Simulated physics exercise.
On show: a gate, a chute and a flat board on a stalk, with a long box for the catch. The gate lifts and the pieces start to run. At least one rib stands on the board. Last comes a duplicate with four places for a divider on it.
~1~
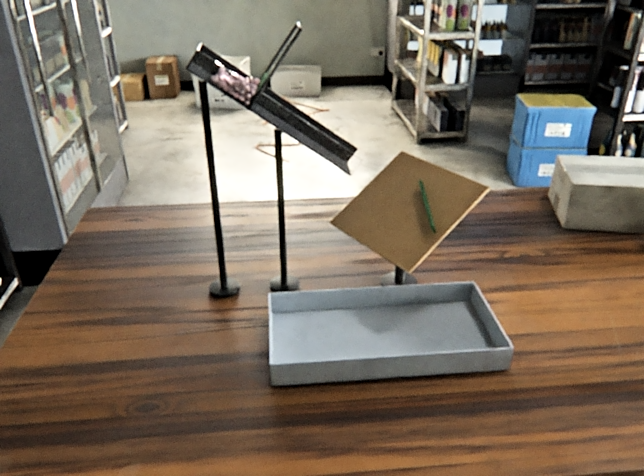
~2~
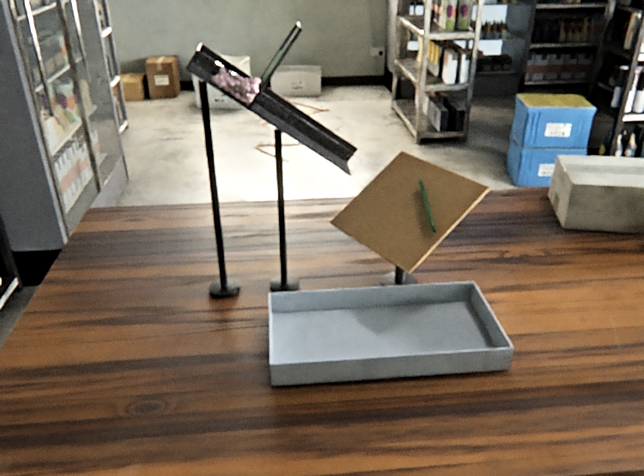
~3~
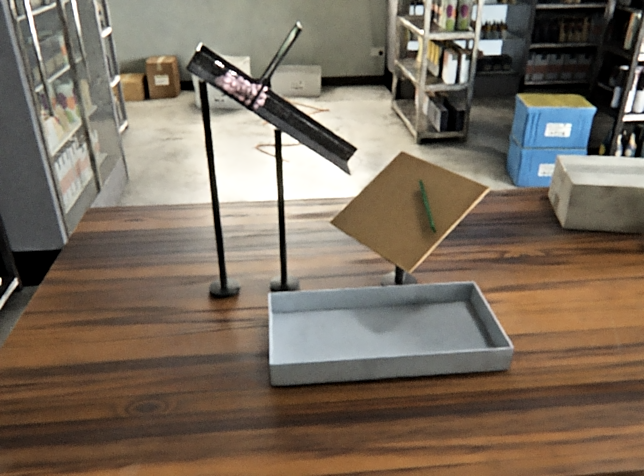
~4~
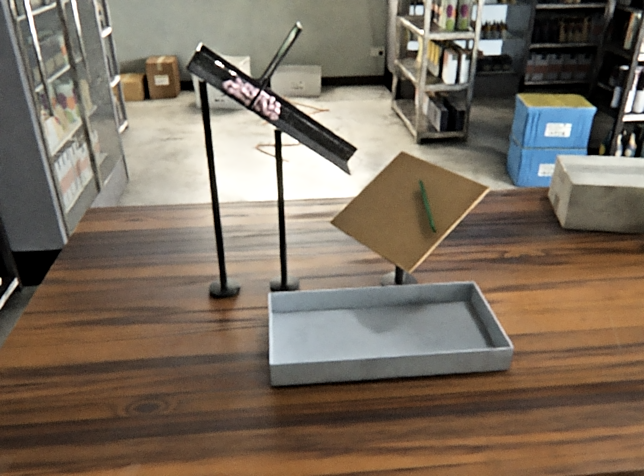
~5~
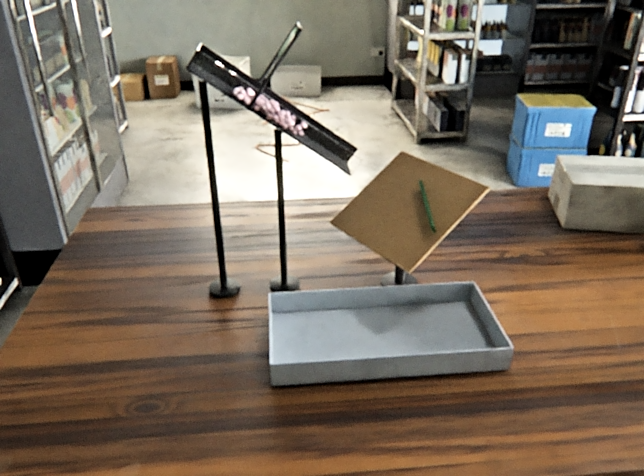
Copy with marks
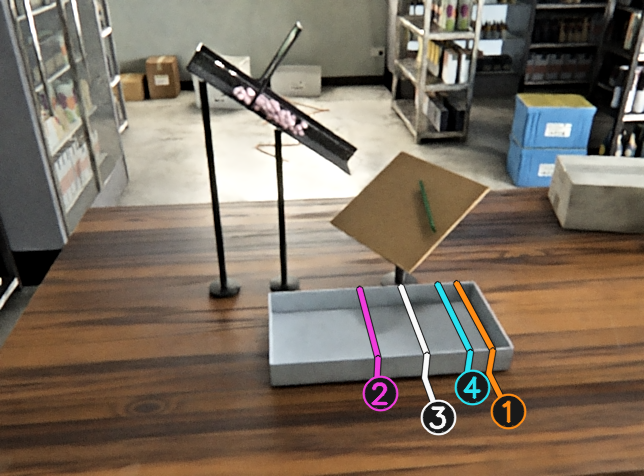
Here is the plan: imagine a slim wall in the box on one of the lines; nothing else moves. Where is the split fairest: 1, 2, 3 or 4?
Use line 2.
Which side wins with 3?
Left.
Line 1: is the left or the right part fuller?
Left.
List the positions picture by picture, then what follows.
Load behind the gate at (239, 86), sugar pearls; lip of the chute at (349, 169), sloping fairly steeply, in the first picture.
Middle of the board at (405, 206), tilted fairly steeply; middle of its low edge at (366, 245); of its high edge at (442, 167), in the second picture.
Front corners of the box at (271, 364) and (513, 348), empty; front of the load at (261, 100), in the third picture.
Middle of the load at (257, 100); its front at (277, 112), about a quarter of the way to the lip; rib from (420, 180) to (432, 226), in the fourth picture.
Middle of the load at (266, 103); its front at (300, 133), about half of the way to the lip, in the fifth picture.
On the marked copy, line 1 crosses the front rim at (492, 349); line 2 crosses the front rim at (377, 357); line 3 crosses the front rim at (426, 353); line 4 crosses the front rim at (470, 351).
With 1, of what is caught, all on the left of the divider, none on the right.
With 2, of what is caught, about half on the left of the divider, about half on the right.
With 3, of what is caught, nearly all on the left of the divider, a stray few on the right.
With 4, of what is caught, all on the left of the divider, none on the right.
